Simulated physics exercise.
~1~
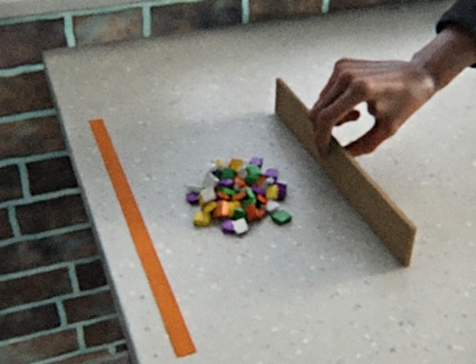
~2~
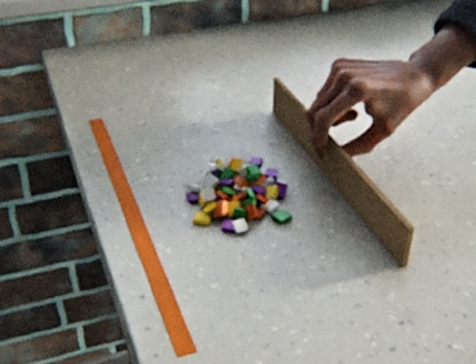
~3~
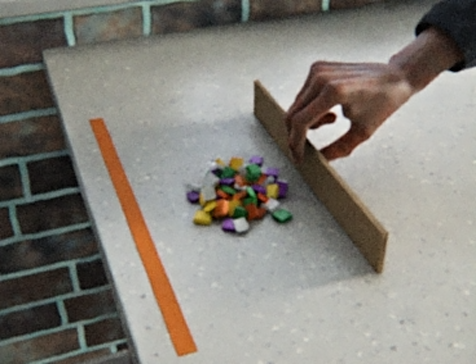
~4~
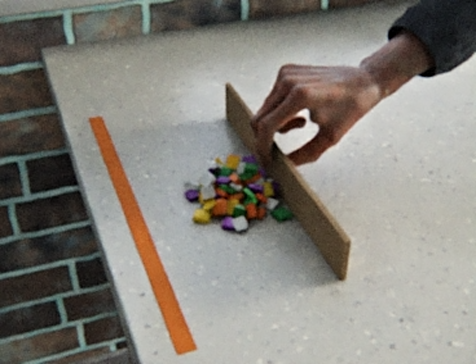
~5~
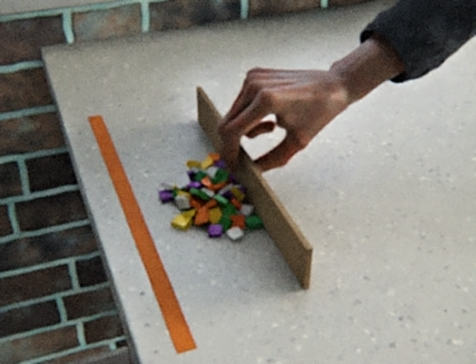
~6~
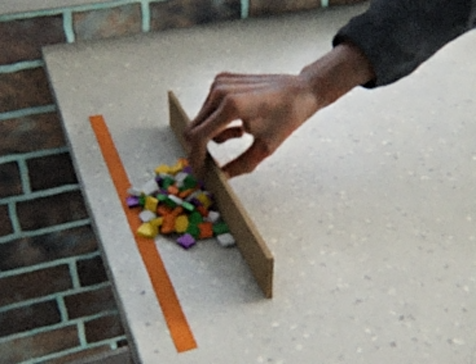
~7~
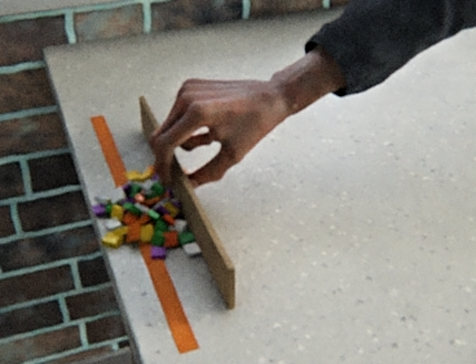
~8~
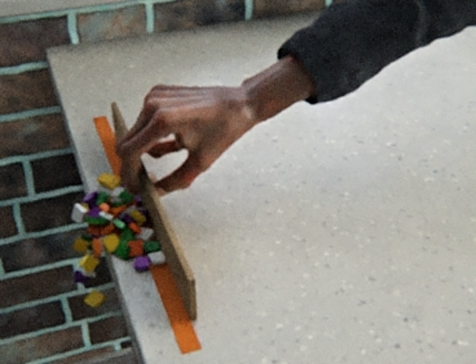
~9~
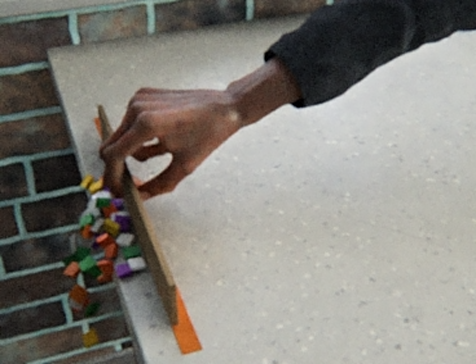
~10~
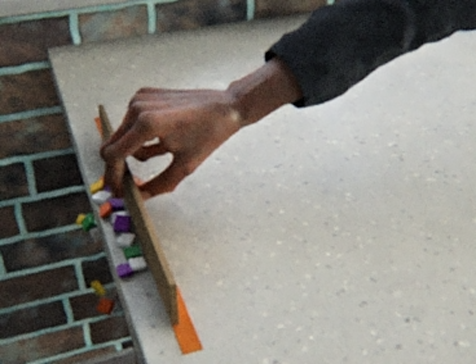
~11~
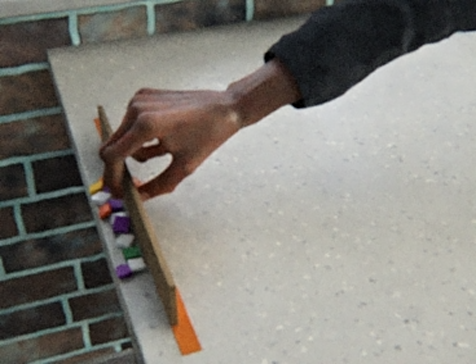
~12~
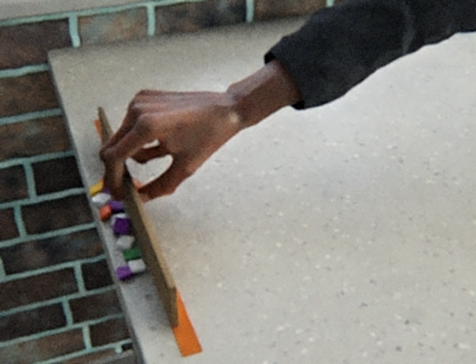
A hand slides a card left, pushing most of the colourful pieces off the table edge.
